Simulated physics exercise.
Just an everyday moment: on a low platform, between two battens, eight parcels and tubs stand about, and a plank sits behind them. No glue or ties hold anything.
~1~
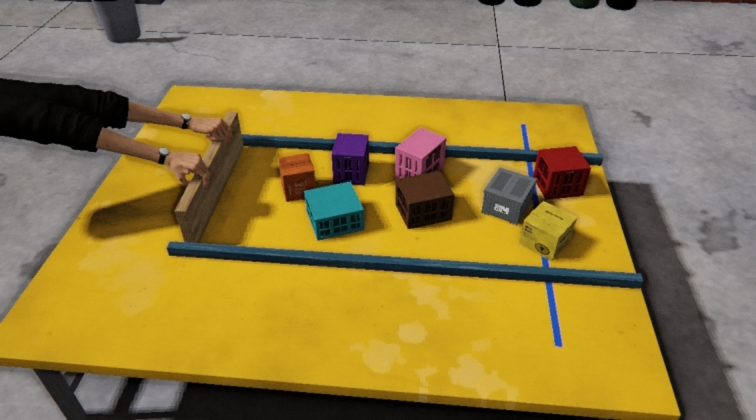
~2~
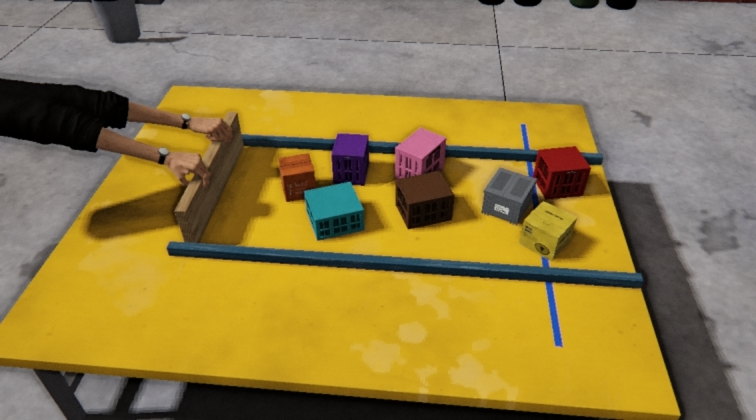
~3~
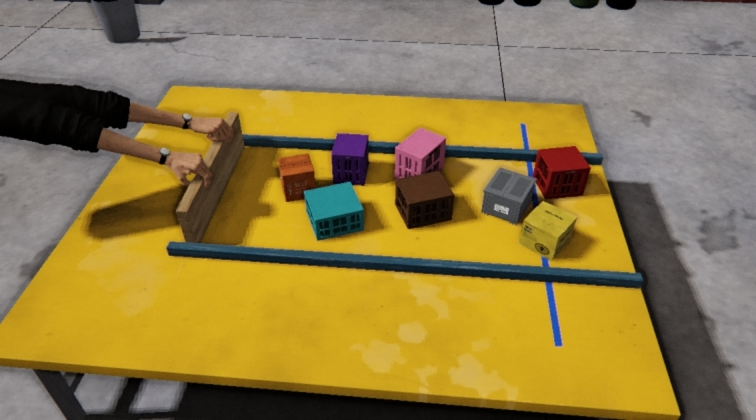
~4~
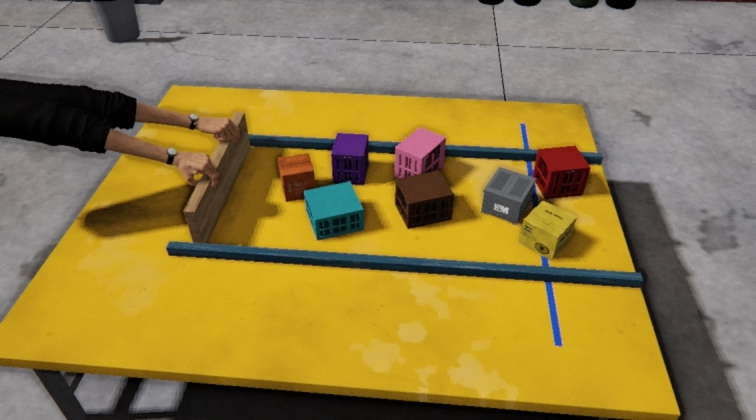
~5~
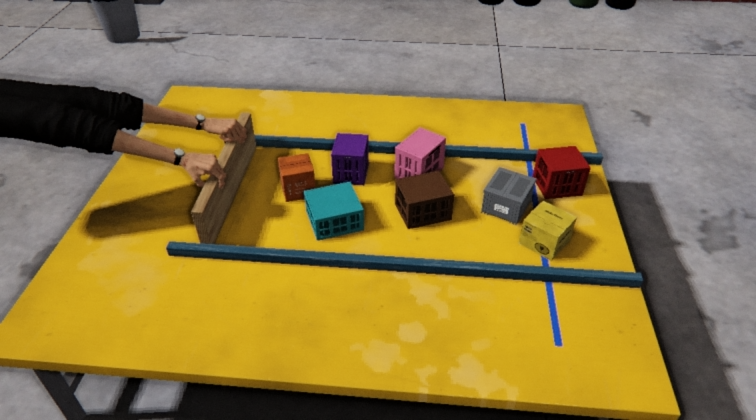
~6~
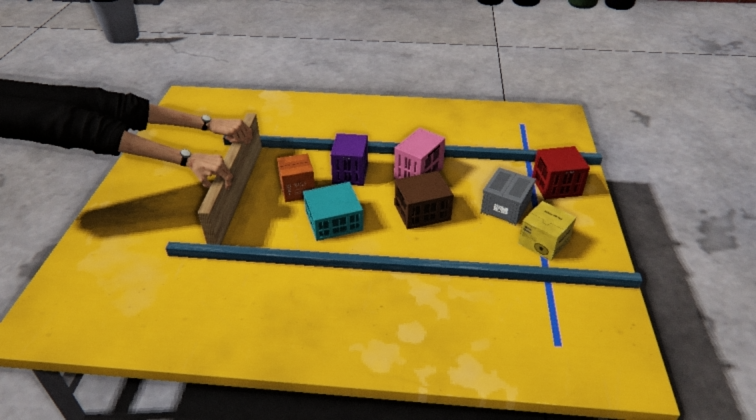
On a yellow platform, two hands easing an upright plank slightly right between battens toward eight colourful crates and boxes standing still.
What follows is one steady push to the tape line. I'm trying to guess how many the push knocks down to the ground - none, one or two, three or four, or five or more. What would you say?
I would say one or two.
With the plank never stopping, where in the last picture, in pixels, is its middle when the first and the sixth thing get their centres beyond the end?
At roughly (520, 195), then roughly (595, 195).
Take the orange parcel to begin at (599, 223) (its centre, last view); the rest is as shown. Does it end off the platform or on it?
It goes off the edge.
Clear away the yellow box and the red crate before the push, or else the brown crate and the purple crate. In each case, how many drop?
Try 1: 1; try 2: 0.
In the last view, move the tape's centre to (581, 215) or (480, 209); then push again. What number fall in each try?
Well, you'd get 5 the first time and 0 the second time.
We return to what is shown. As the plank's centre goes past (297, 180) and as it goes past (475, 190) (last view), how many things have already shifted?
The first count is 1, and then it's 8.
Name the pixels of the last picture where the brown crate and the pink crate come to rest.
The brown crate comes to rest at (592, 197), and the pink crate comes to rest at (582, 163).
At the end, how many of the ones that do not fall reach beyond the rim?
As for overhanging, the count is 1.
Soon after, none off yet; red crate at rest near (560, 173); yellow box at rest near (547, 231); grey tote at rest near (508, 196).
After that, none off yet; red crate at rest near (560, 173); yellow box at rest near (547, 231); grey tote displaced a little near (518, 196).
And then, none off yet; red crate displaced a little near (568, 171); yellow box displaced a little near (560, 236); grey tote displaced about its own width near (575, 205).
In the end, the number that fall off is one or two; gone, grey tote and red crate.
